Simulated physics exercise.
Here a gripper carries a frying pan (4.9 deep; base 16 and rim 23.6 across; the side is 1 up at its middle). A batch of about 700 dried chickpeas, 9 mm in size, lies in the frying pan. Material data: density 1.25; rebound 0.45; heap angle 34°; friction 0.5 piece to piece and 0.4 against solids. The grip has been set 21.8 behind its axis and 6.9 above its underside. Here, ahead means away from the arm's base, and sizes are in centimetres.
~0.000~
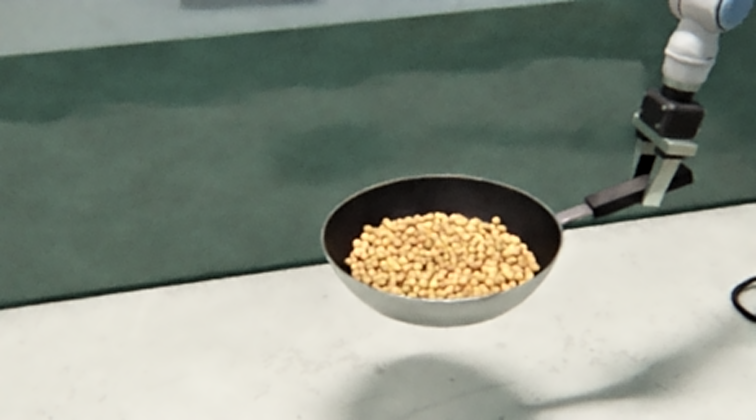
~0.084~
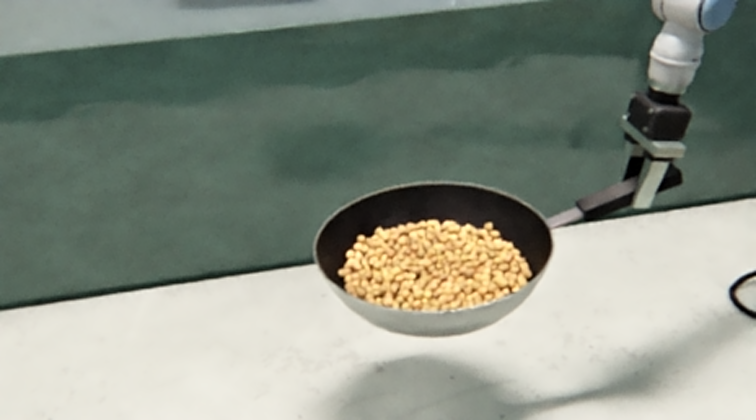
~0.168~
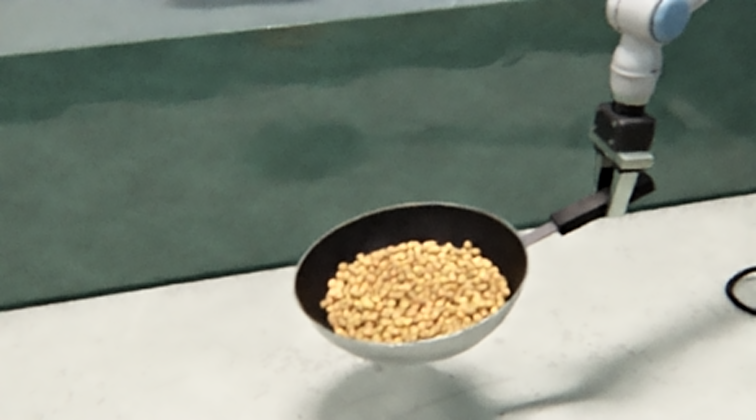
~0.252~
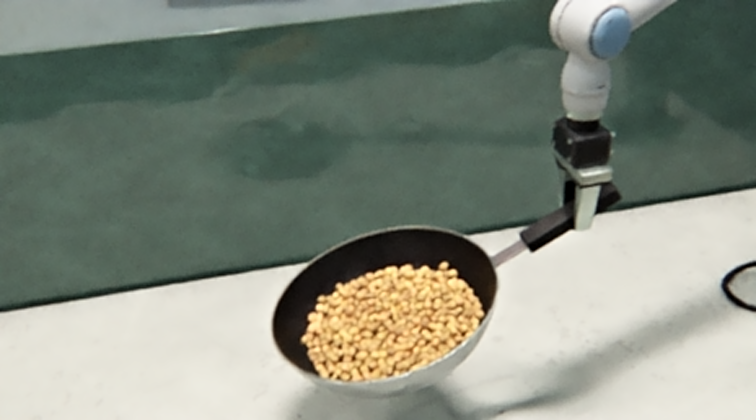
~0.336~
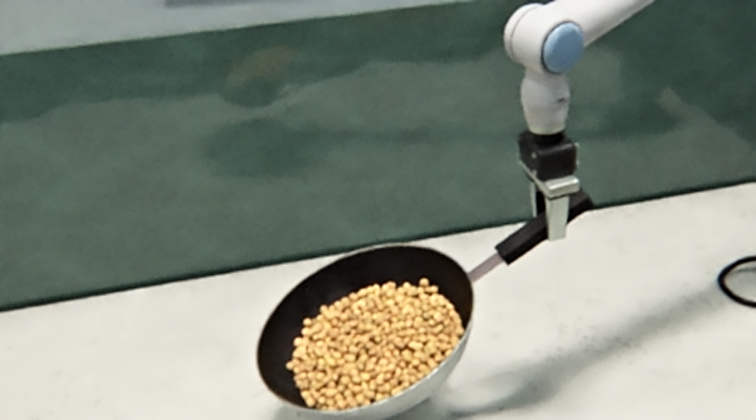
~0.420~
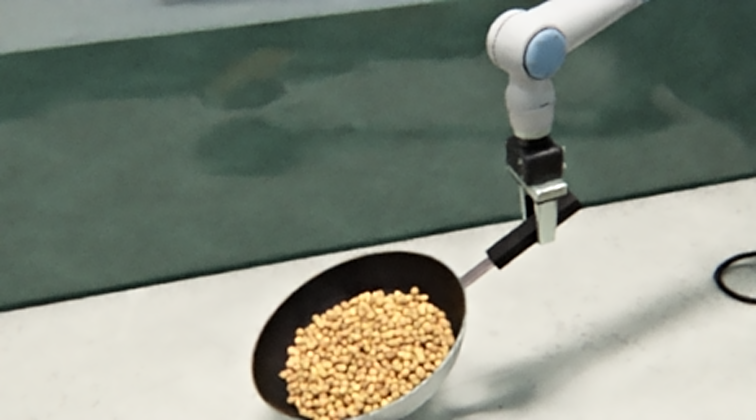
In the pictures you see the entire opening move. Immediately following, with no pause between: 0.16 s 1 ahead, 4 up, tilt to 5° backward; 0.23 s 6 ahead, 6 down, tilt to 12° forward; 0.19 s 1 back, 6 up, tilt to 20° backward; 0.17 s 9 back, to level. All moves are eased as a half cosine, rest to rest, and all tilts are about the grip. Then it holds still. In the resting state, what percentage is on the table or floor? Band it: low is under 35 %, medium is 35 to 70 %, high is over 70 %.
Band: High.
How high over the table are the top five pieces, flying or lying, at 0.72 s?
I'd put them at about 35 centimetres above the table.
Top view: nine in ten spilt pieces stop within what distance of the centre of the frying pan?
40 cm.
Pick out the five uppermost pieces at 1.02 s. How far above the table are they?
About 44 cm above the table.
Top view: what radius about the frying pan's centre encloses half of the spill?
The answer is around 24 cm.
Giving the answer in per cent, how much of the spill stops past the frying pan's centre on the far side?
Around 90 percent.
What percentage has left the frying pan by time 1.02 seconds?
By that moment, something like 30 percent.
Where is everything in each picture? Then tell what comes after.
In the first frame, frying pan middle at (441, 253), level; upper third of the load around (443, 257), from x 350 to 535, top at y 215; 696 in the frying pan.
In the second frame, frying pan middle at (434, 262), tilted 2° forward; upper third of the load around (452, 265), from x 340 to 525, top at y 225.
In the third frame, frying pan middle at (413, 287), tilted 7° forward; upper third of the load around (450, 284), from x 325 to 505, top at y 245.
In the fourth frame, frying pan middle at (389, 316), tilted 12° forward; upper third of the load around (436, 307), from x 305 to 480, top at y 265.
In the fifth frame, frying pan middle at (371, 338), tilted 17° forward; upper third of the load around (418, 325), from x 290 to 460, top at y 285.
In the sixth frame, frying pan middle at (365, 346), tilted 19° forward; upper third of the load around (408, 333), from x 285 to 450, top at y 290; 696 in the frying pan.
By 0.72 s, tilted 6° forward, highest piece 35 above the table; 325 in the frying pan, 371 in flight or on a rim.
By 1.02 s, tilted 19° backward, highest piece 45 above the table; 504 in the frying pan, 149 on the table or floor, 43 in flight or on a rim.
By 1.37 s, level, highest piece 31 above the table; 317 on the table or floor, 72 in the frying pan, 307 in flight or on a rim.
By 2.42 s, level, highest piece 25 above the table; 624 on the table or floor, 72 in the frying pan.
Final count, 624 on the table or floor, 72 in the frying pan. That is 90 % on the table or floor.
